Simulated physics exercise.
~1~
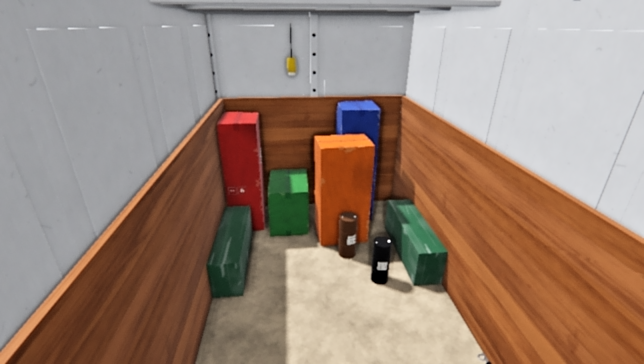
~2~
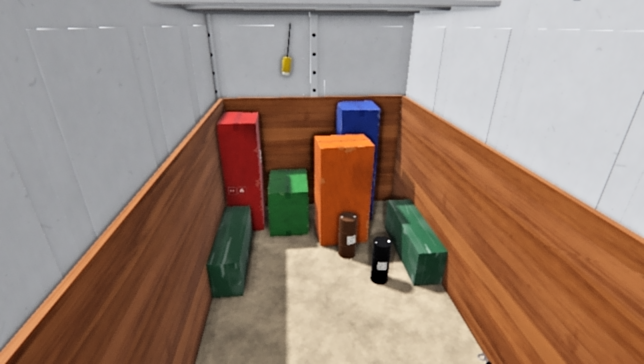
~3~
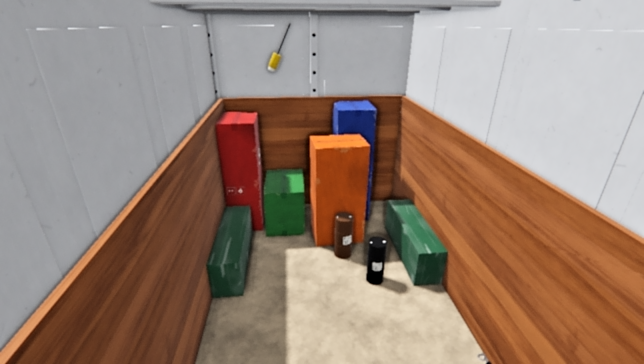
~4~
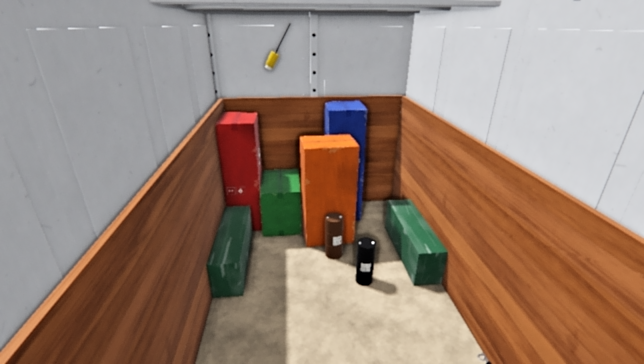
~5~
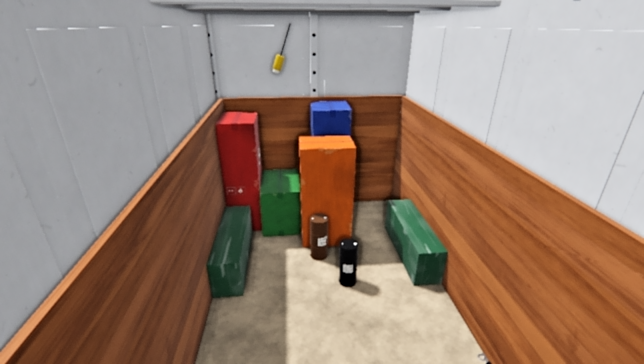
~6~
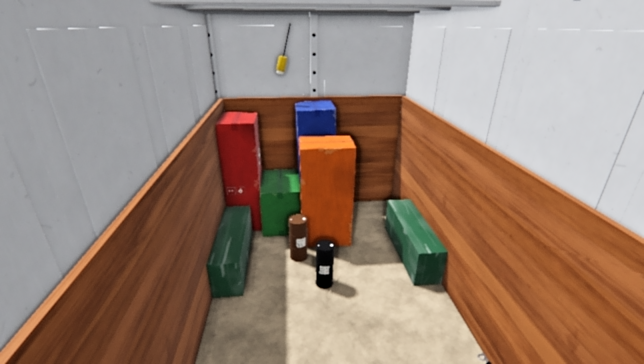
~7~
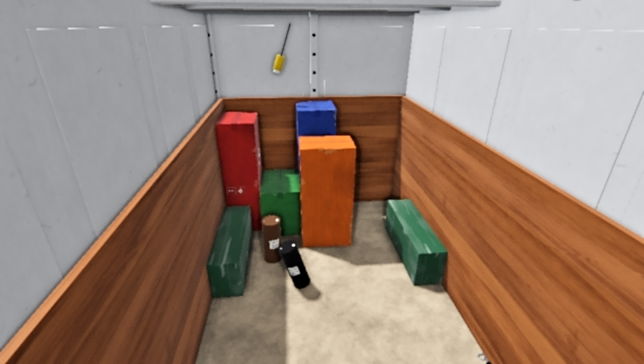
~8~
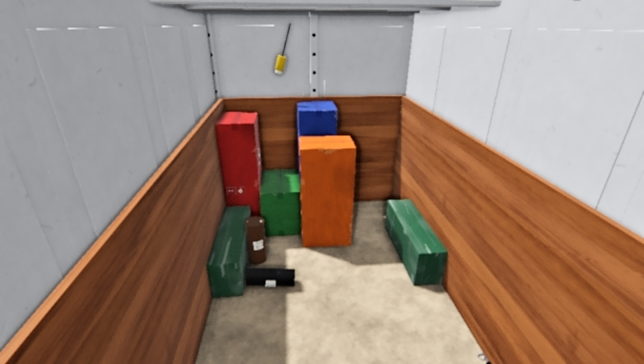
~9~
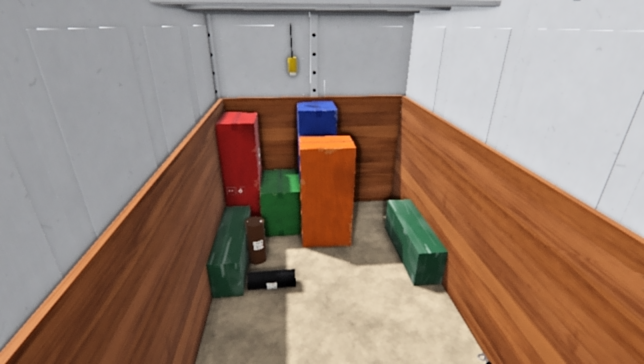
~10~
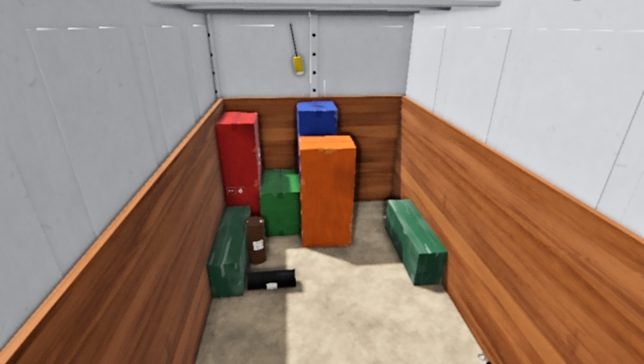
In the load bay of a van, a hanging lamp swings as two canisters and the blue and orange boxes slide left; the black canister then tips over and ends on its side near the left wheel box, the brown one upright behind it.
